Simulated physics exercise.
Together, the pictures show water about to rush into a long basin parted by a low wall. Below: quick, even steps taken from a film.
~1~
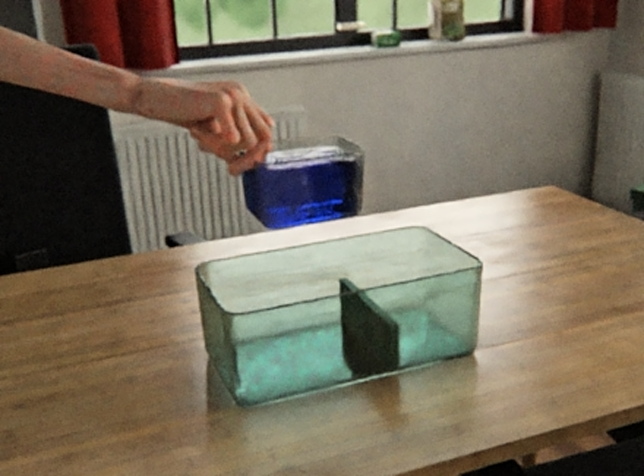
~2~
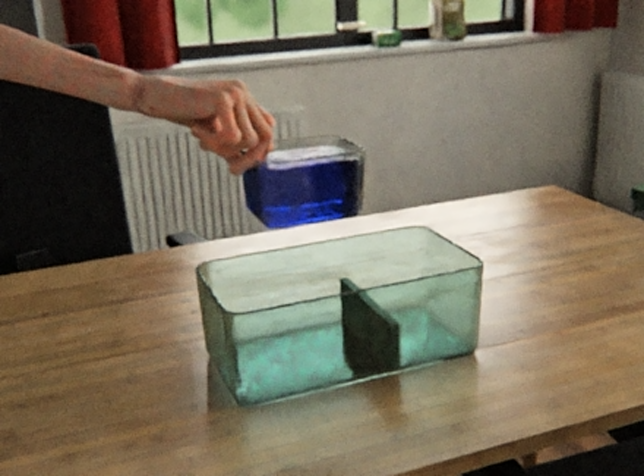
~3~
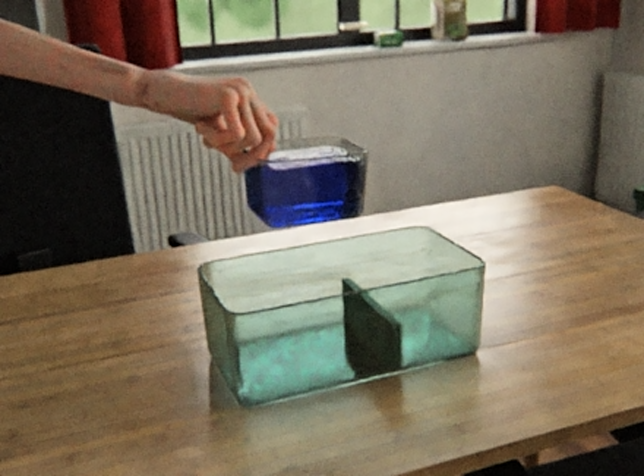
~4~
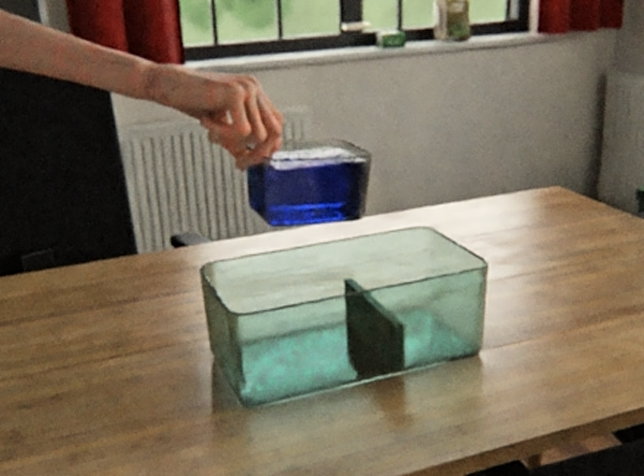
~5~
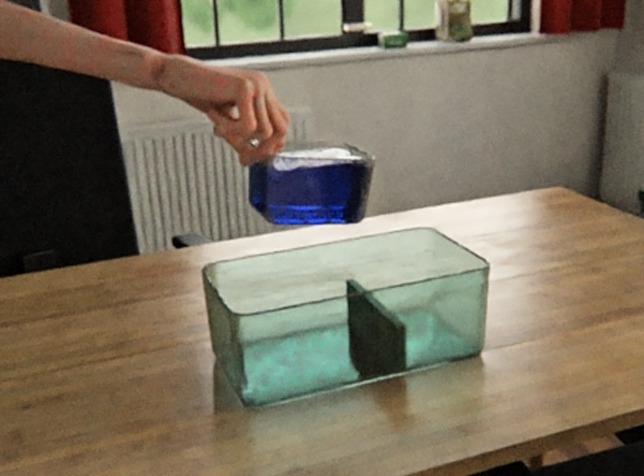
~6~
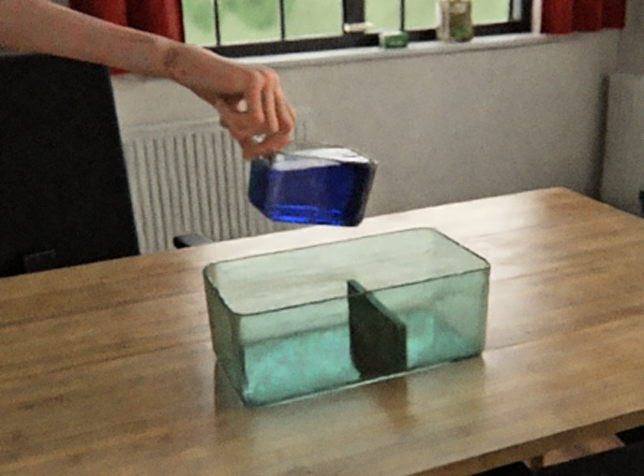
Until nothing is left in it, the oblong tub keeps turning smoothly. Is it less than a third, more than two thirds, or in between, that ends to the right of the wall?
The amount right of the wall is going to climb past two thirds.
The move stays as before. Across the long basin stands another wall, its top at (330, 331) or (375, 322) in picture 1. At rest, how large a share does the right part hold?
Note - case one near 90 %, case two near 70 %.
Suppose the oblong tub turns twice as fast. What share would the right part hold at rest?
I'd say roughly 75 in every hundred ends up there.
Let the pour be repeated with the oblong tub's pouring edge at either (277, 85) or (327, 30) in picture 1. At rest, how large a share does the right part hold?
30 % and 80 %.
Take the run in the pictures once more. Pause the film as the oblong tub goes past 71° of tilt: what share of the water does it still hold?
Around 45 in a hundred has not poured out yet.
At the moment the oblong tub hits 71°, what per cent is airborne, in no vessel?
Close to 30 in a hundred.
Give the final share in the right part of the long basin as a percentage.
Share approx. 85 %.
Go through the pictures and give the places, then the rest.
Tilt 0°; pouring edge (351, 144); surface from (249, 165) to (347, 152); the long basin's rim runs from (209, 290) to (453, 245); the wall's top is at (367, 301), in the first frame.
Tilt 1°; pouring edge (352, 144); surface from (250, 164) to (348, 152), in the second frame.
Tilt 2°; pouring edge (354, 146); surface from (252, 164) to (350, 152), in the third frame.
Tilt 5°; pouring edge (358, 149); surface from (255, 165) to (354, 153), in the fourth frame.
Tilt 9°; pouring edge (361, 153); surface from (259, 165) to (357, 154), in the fifth frame.
Tilt 13°; pouring edge (364, 157); surface from (260, 166) to (360, 155), in the sixth frame.
A moment on, the tilt is 71° and 45 per cent is still to pour, 0 is left of the wall and 27 right of it.
Next, the tilt is 109° and 5 per cent is still to pour, 7 is left of the wall and 83 right of it.
Then the tilt is 118° and 0 per cent is still to pour, 16 is left of the wall and 84 right of it.
Later the tilt is 118° and 0 per cent is still to pour, 16 is left of the wall and 84 right of it.
At rest 16 per cent lies left of the wall, 84 right of it and 0 outside.
